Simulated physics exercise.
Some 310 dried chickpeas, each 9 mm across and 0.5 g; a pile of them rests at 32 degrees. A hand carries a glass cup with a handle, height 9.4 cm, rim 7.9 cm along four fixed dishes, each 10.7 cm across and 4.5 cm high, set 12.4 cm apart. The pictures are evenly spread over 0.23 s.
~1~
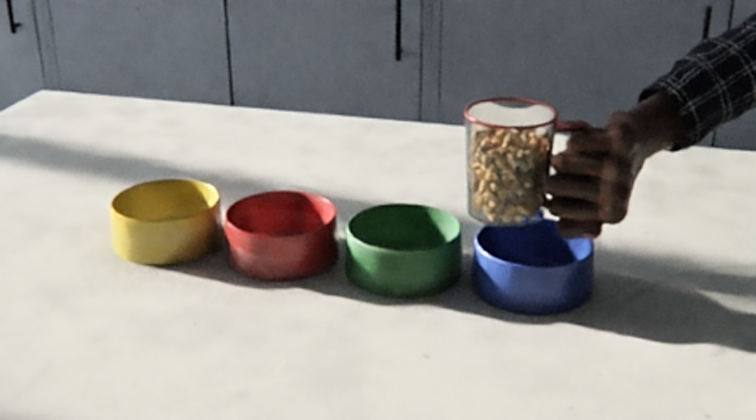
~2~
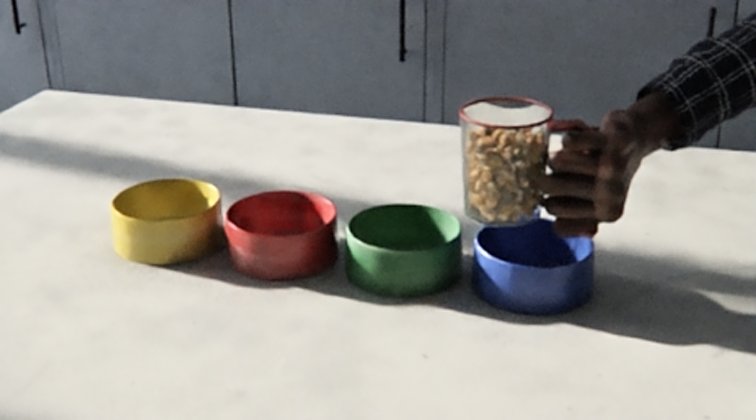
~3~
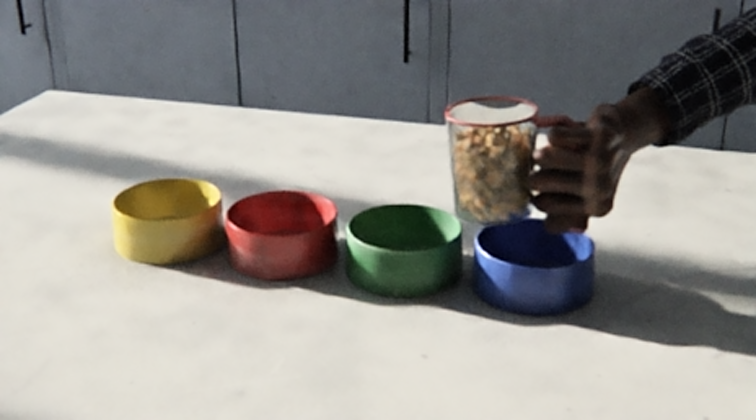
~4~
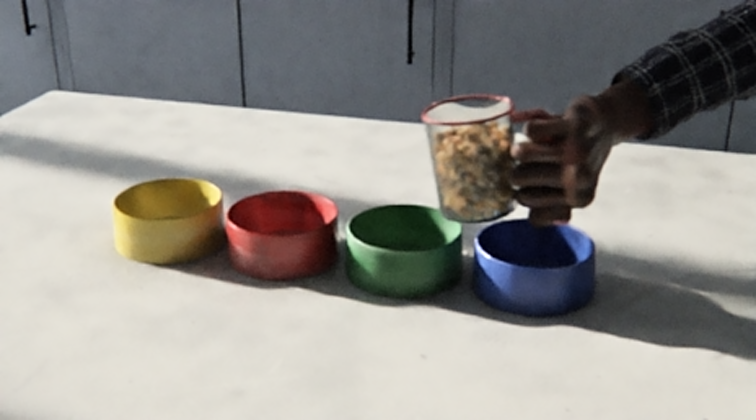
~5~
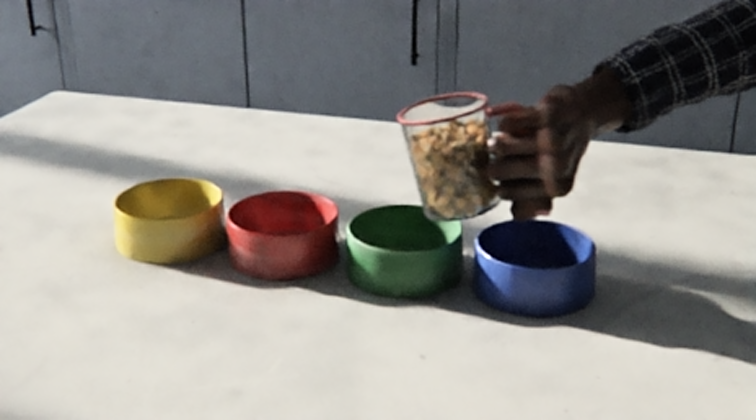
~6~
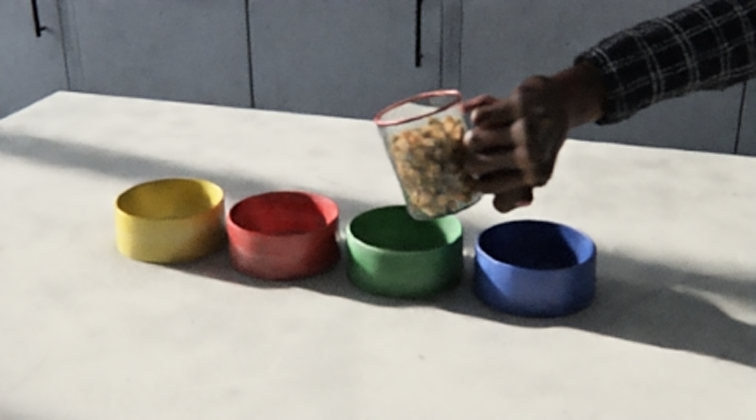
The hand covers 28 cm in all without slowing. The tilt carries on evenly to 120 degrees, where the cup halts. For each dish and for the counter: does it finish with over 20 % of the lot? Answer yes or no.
Red: No, blue: No, green: No, yellow: Yes, counter: No.
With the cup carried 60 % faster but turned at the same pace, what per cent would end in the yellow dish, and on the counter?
Yellow 100, counter 0.
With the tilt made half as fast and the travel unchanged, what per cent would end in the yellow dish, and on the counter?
Then: Yellow 100; counter 0.
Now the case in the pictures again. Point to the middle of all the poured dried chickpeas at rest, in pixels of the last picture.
At about (170, 219).
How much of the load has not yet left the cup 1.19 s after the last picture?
Roughly 20 per cent.
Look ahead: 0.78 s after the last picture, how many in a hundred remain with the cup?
Roughly 90 per cent.
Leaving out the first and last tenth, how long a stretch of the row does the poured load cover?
Roughly 6 cm.
Then, 0.47 s after the last picture, tilt 67 degrees; cup holds 100 %.
Then, 0.78 s after the last picture, tilt 99 degrees; cup holds 90 %, yellow 10 %.
Then, 1.19 s after the last picture, tilt 120 degrees; cup holds 20 %, yellow 80 %.
In the end, red 0 %, blue 0 %, green 0 %, yellow 100 %, counter 0 %.
